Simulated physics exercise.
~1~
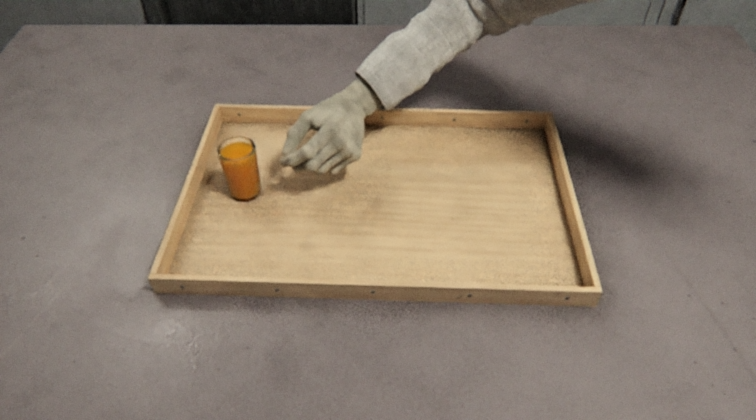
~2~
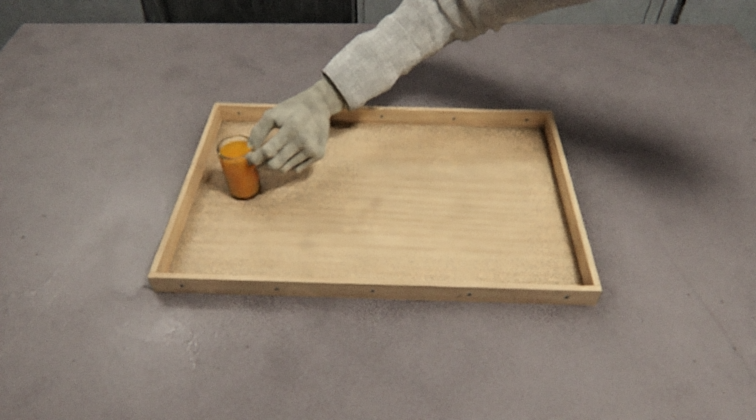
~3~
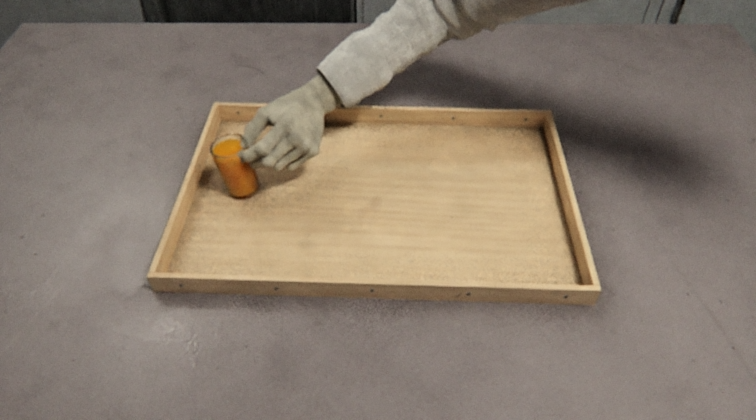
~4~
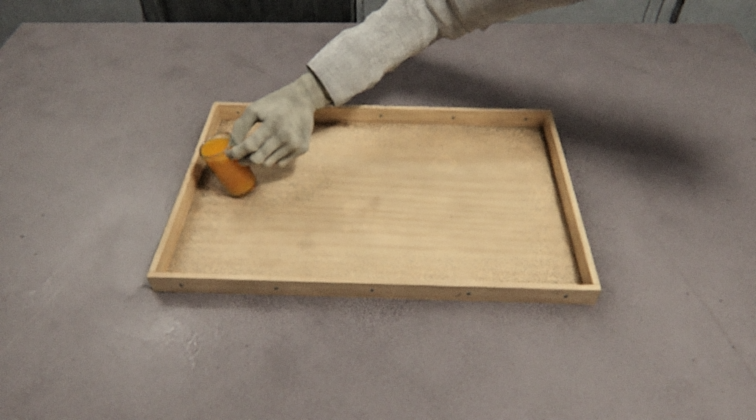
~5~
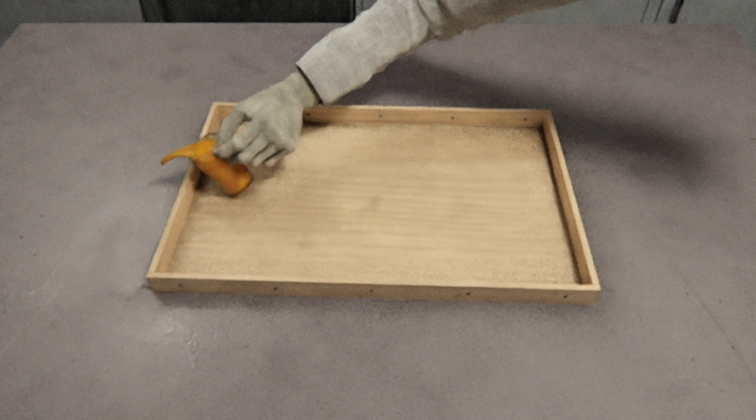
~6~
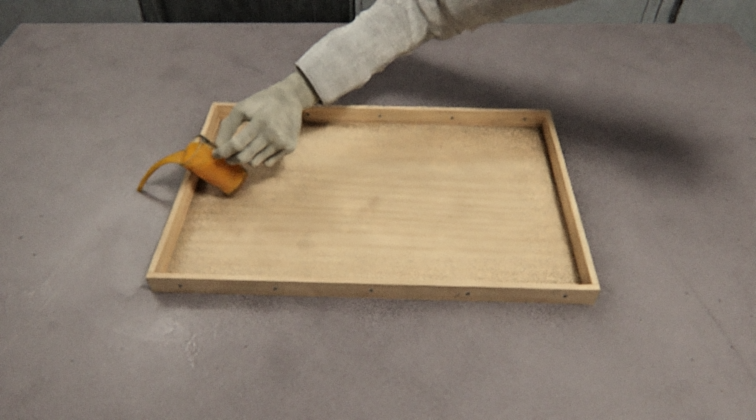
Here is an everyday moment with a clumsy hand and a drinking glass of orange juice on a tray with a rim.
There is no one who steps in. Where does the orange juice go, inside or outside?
In the end it wets the top as well.
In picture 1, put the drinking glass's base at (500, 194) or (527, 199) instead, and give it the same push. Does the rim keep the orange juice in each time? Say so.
At the first place it keeps within the tray, at the second it stays in the tray.
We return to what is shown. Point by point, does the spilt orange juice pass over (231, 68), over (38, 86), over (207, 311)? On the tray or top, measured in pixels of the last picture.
Taking them in order, I'd say safe, safe and safe.
A moment on, the drinking glass lies across the rim; the puddle covers about as much as a plate; it spreads outside the tray.
Further on, the puddle covers about as much as a plate; it spreads outside the tray.
When it is over, the puddle covers about as much as a plate; it spreads outside the tray.
